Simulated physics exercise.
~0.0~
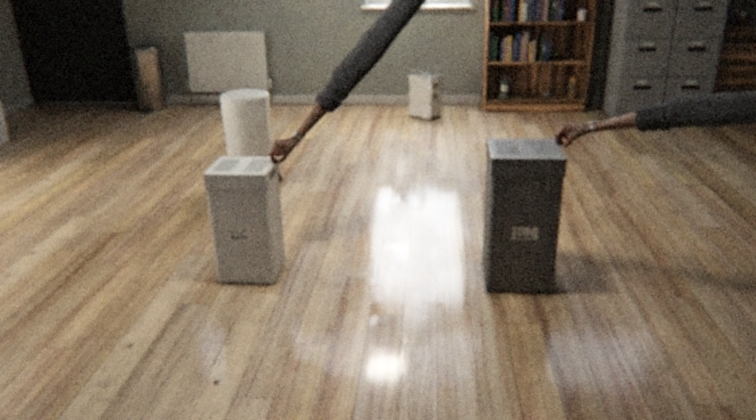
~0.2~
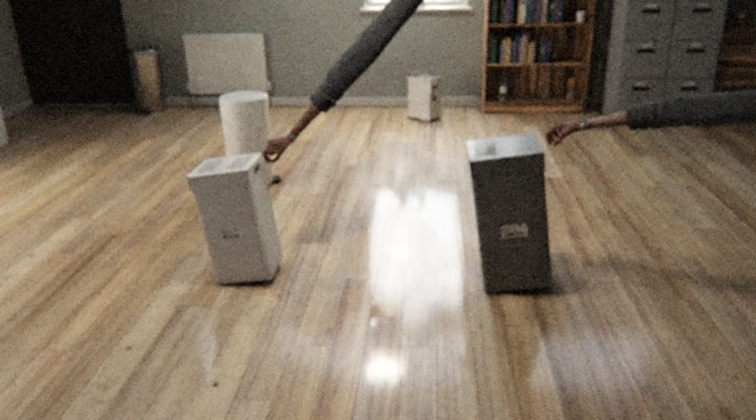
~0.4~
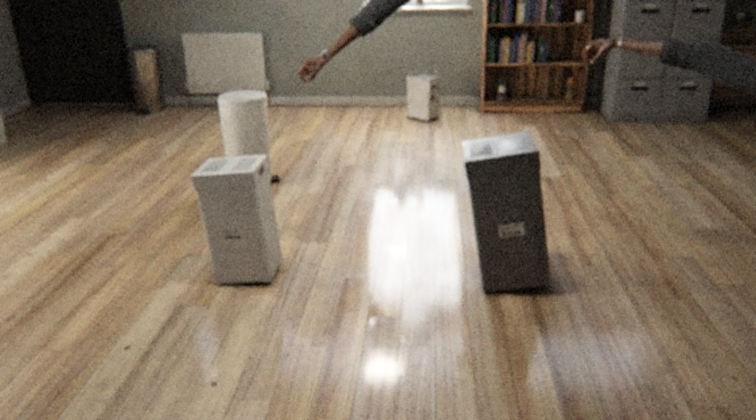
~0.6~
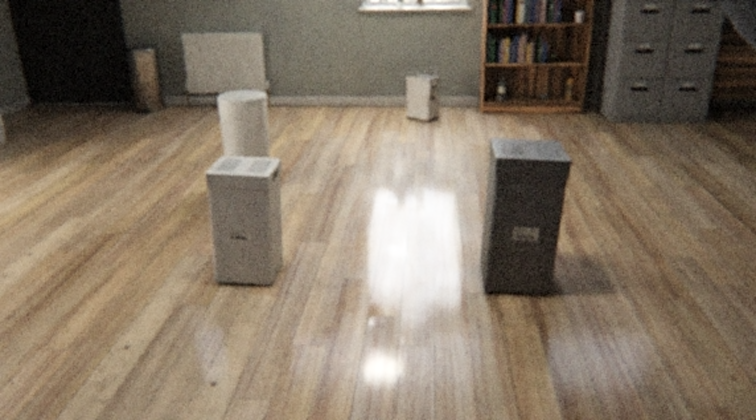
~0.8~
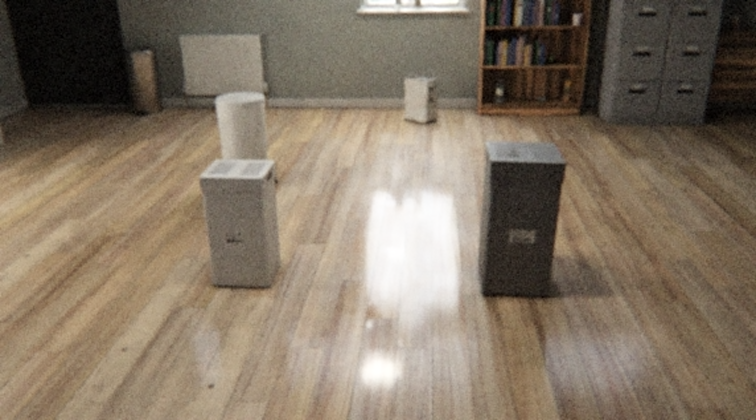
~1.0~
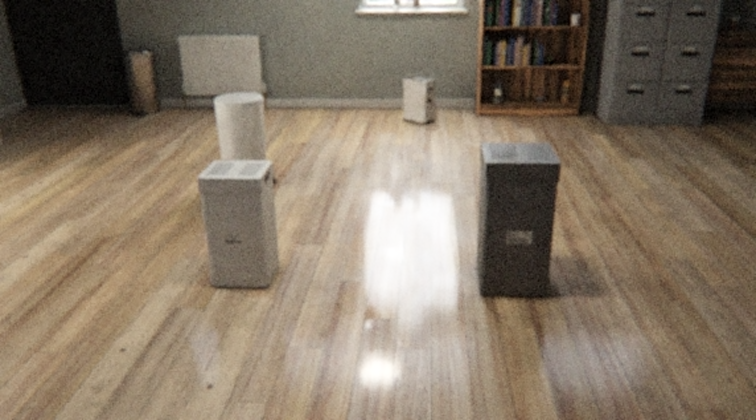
Two tall boxes, one white and one dark grey, were tipped to the left on a shiny wooden floor by two reaching hands, which then let go and drew away, and both boxes rocked back and ended up standing upright.
